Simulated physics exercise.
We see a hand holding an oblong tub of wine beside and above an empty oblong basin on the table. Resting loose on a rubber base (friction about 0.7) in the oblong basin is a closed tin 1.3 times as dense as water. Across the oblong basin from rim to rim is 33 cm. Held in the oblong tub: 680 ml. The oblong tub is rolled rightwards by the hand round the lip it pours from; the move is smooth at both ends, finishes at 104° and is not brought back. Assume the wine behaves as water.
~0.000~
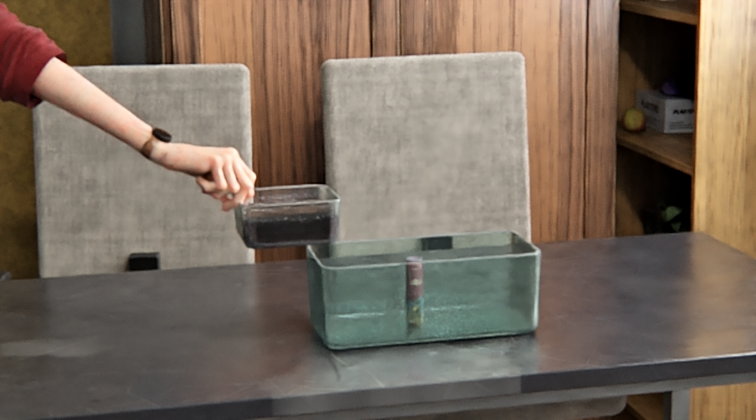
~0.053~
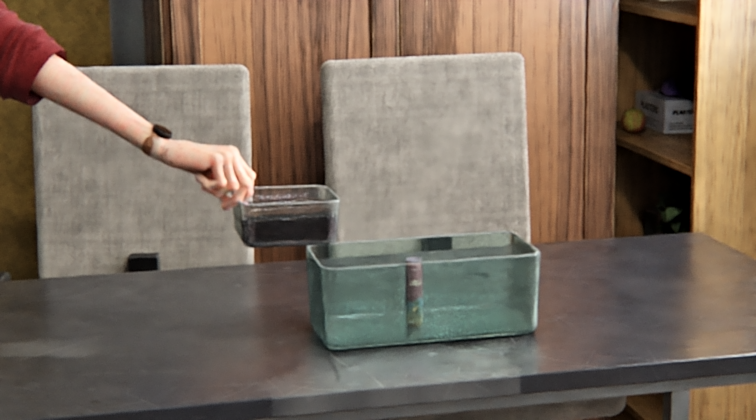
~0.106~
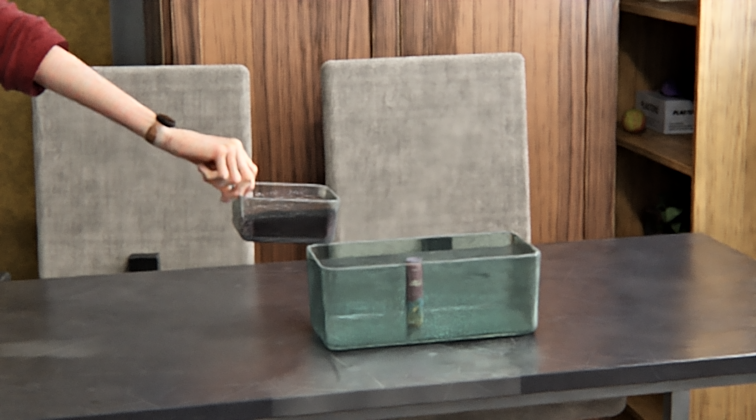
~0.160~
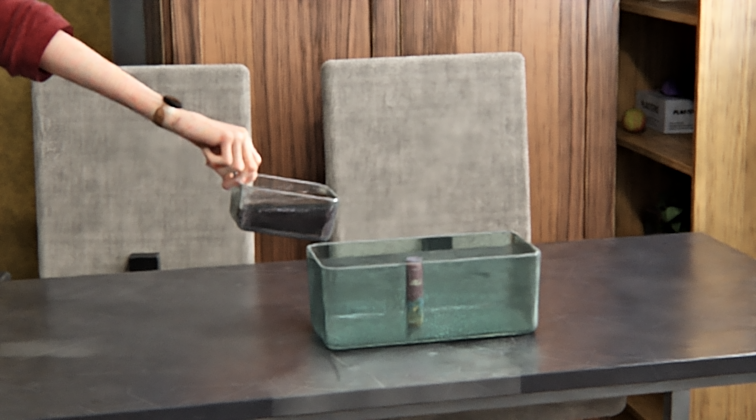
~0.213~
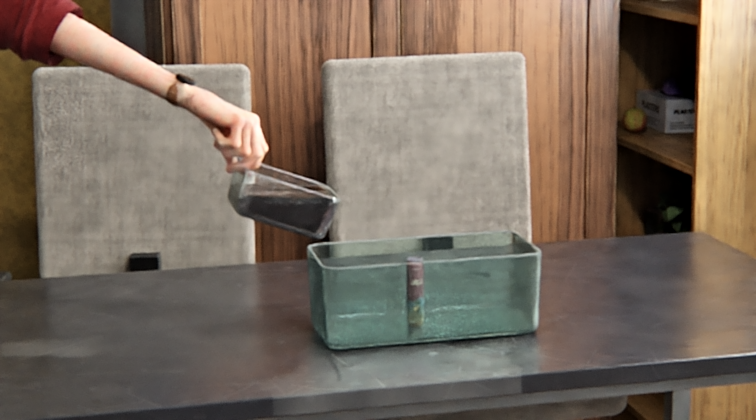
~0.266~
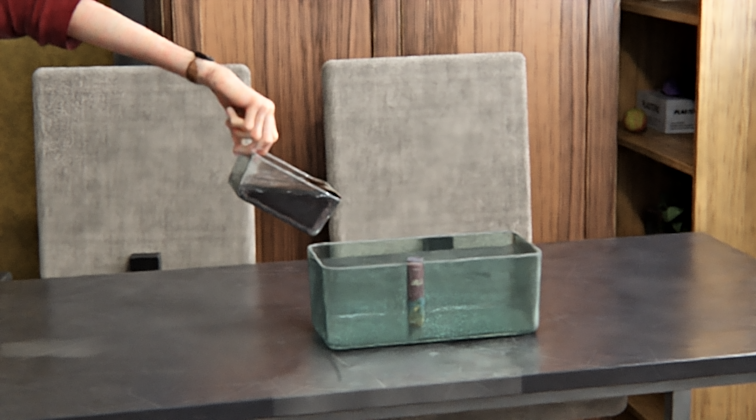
A hand held a small clear tub of dark liquid above and beside a greenish glass basin on the table, then smoothly tilted it rightwards, its far end rising as it leaned toward the basin.
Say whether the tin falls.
Most probably it will lose its balance.
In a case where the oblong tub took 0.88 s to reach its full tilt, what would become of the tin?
Then the tin tumbles.
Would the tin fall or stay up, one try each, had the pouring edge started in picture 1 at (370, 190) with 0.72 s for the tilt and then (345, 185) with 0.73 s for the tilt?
The tin stays vertical the first time and stays vertical the second time.
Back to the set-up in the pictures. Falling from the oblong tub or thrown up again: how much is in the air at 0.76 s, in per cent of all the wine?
Close to 7 per cent.
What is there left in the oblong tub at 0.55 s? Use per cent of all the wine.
Roughly 26 percent.
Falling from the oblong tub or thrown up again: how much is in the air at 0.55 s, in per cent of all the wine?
56 %.
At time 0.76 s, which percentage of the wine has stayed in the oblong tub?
I reckon near 2 per cent still sits there.
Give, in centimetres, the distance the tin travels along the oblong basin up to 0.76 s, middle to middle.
Some 3 cm.
By 0.55 s the tilt is 91° and 25 per cent is still to pour; the tin stands where it began.
By 0.76 s the tilt is 104° and 2 per cent is still to pour; the tin leans 33°.
By 0.98 s the tilt is 104° and 0 per cent is still to pour; the tin lies on its side.
By 1.22 s the tilt is 104° and 0 per cent is still to pour; the tin lies on its side.
At rest the tin lies on its side.
